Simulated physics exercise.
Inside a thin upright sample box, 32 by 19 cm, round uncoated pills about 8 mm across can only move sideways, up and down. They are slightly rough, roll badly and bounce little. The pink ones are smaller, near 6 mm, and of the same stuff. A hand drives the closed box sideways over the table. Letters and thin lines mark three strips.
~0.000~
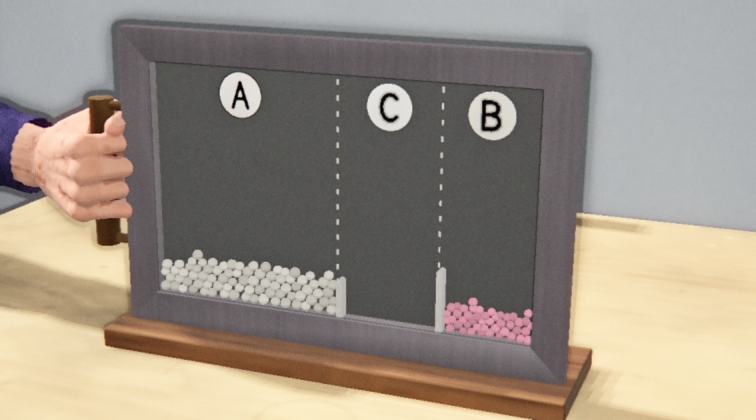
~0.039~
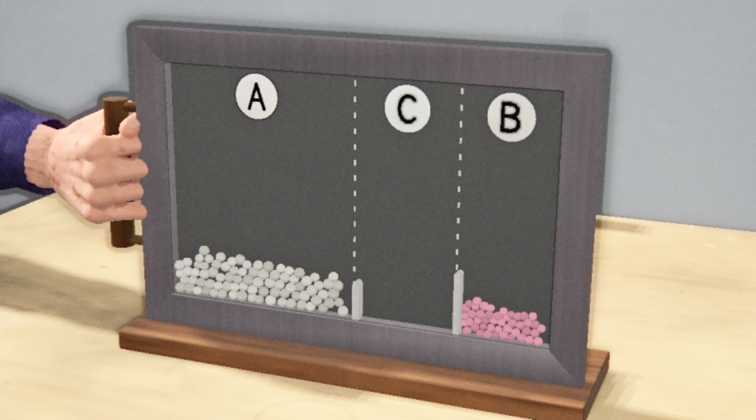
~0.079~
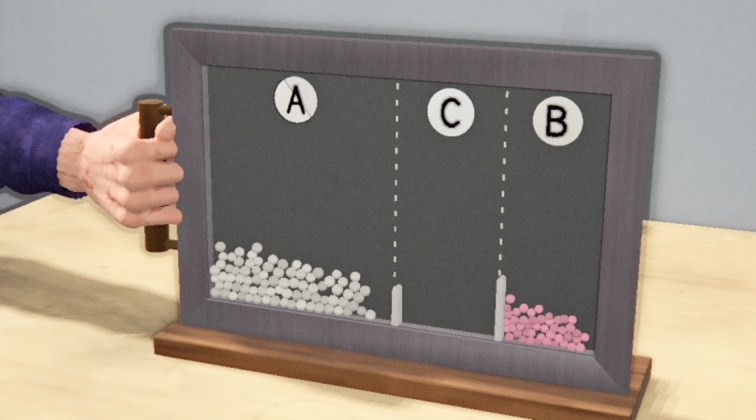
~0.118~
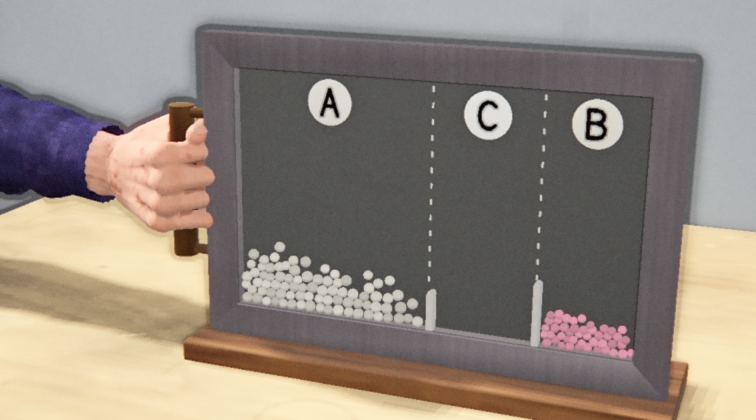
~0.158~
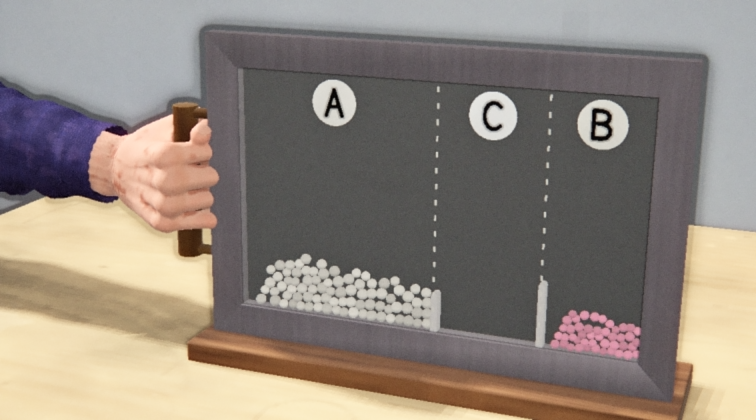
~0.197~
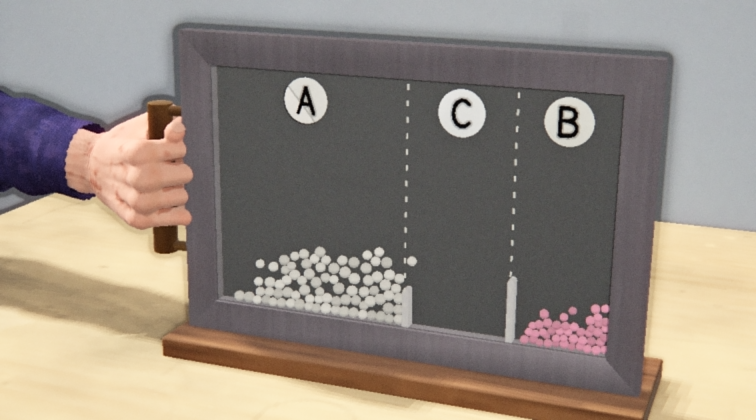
The footage shows a hand sliding a framed upright box to the right across a table, then back partway left, as white balls in section A heap leftward, then shift right, and smaller pink balls shift in section B.
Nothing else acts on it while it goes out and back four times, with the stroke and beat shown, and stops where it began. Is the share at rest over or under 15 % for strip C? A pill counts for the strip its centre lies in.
C over 15 %.
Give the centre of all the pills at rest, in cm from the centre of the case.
Some 1 cm right and 8 cm below.
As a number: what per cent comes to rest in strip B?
About 35 per cent.
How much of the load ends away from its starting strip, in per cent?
Roughly 20 per cent.
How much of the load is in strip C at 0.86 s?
About 20 per cent.
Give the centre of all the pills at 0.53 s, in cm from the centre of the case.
About 2 cm right and 8 cm below.
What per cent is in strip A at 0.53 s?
Roughly 55 per cent.
After 0.53 s, it is 2 cm to the right; the pills' middle is 2 cm right of and 8 cm below the centre; A 55 %, B 35 %, C 10 %.
After 0.86 s, it is at its start; the pills' middle is 2 cm right of and 8 cm below the centre; A 45 %, B 35 %, C 20 %.
After 1.14 s, it is at its start; the pills' middle is 2 cm right of and 8 cm below the centre; A 45 %, B 35 %, C 20 %.
Settled by 1.7 s, it is at its start; A 45 %, B 35 %, C 20 %.
